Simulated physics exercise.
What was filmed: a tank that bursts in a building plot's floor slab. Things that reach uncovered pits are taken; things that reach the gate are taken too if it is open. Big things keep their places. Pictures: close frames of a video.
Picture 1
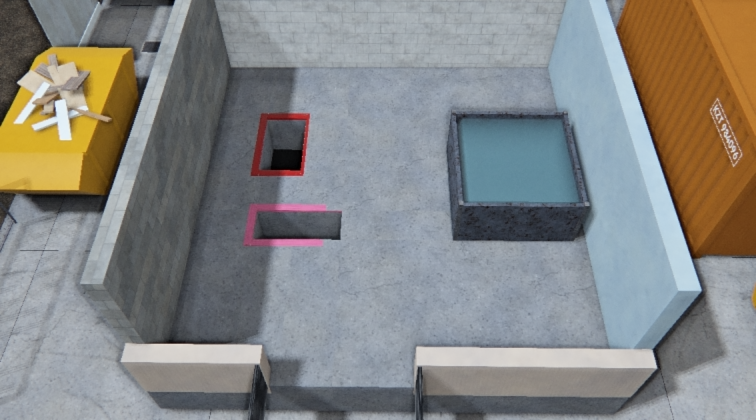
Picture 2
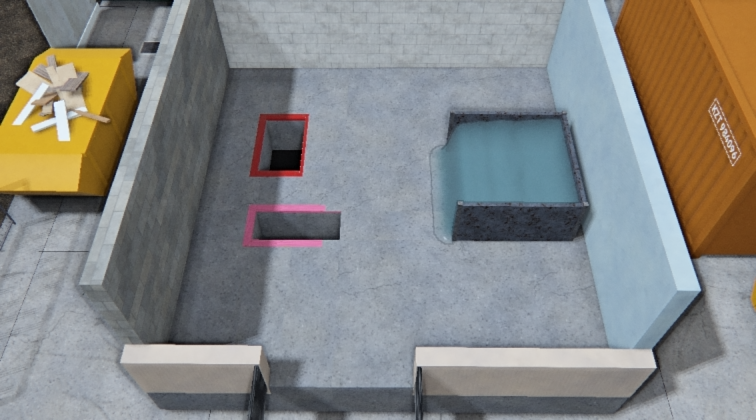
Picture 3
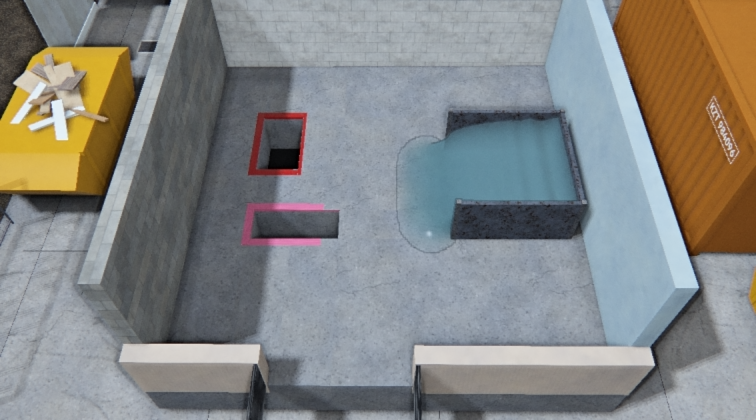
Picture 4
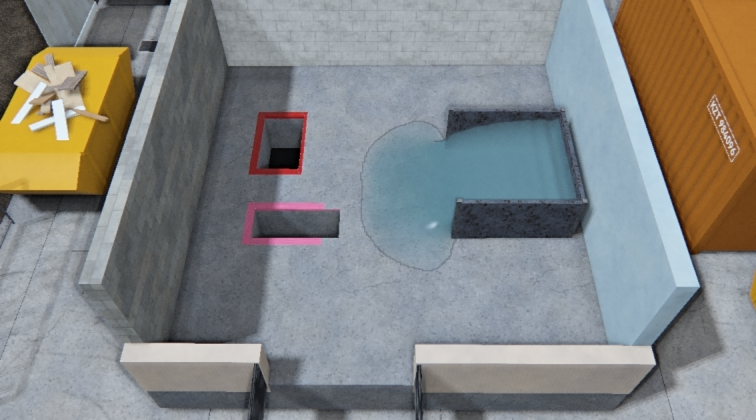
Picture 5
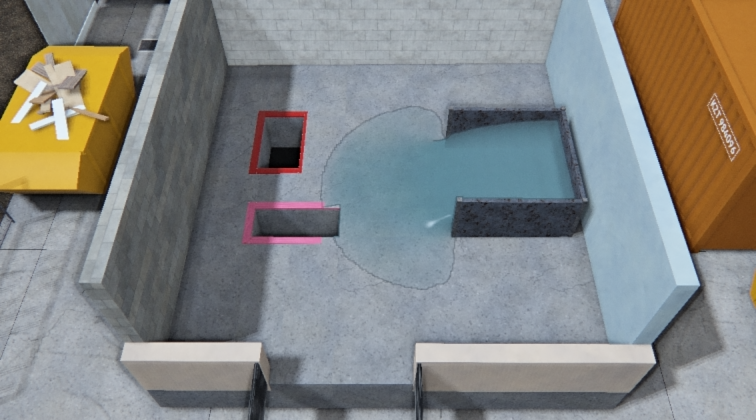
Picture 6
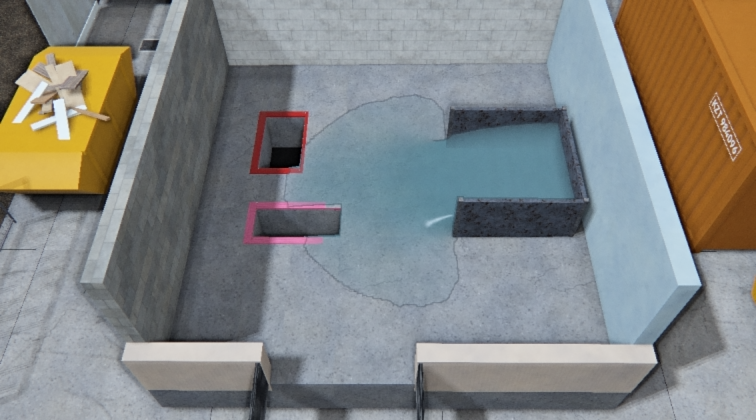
On a walled concrete floor, water bursting from a tank's left side, spreading leftward in a widening pool around the pink-edged pit.
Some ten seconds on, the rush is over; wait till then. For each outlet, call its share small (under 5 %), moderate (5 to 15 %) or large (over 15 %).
The gate - moderate, the red pit - large, the pink pit - large.
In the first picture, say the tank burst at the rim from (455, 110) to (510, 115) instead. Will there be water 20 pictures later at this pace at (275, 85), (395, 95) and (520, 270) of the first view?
Spot by spot: Soaked through, then soaked through, then unaffected.
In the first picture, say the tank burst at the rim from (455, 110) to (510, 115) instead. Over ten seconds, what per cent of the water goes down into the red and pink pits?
Red about 25 %, pink about 8 %.
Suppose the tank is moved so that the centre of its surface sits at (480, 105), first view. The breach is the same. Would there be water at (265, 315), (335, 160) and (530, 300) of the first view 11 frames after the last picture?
Unflooded - soaked - unflooded.
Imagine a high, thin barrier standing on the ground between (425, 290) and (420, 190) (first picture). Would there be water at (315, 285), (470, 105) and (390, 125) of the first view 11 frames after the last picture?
In that order: Clear, dry, covered.
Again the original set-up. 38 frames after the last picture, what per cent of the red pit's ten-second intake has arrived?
About 80 per cent.
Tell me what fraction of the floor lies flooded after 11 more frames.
I'd put it at roughly 60 per cent.
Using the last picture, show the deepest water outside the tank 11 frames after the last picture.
It will be deepest around (165, 366).
A moment on, water covers 45 % of the floor; the gate 0 %, the red pit 6 %, the pink pit 7 %.
Next, water covers 60 % of the floor; the gate 1 %, the red pit 14 %, the pink pit 13 %.
Then, water covers 55 % of the floor; the gate 2 %, the red pit 21 %, the pink pit 18 %.
Later, water covers 70 % of the floor; the gate 5 %, the red pit 31 %, the pink pit 24 %.
In the end, water covers 70 % of the floor; the gate 7 %, the red pit 38 %, the pink pit 29 %.
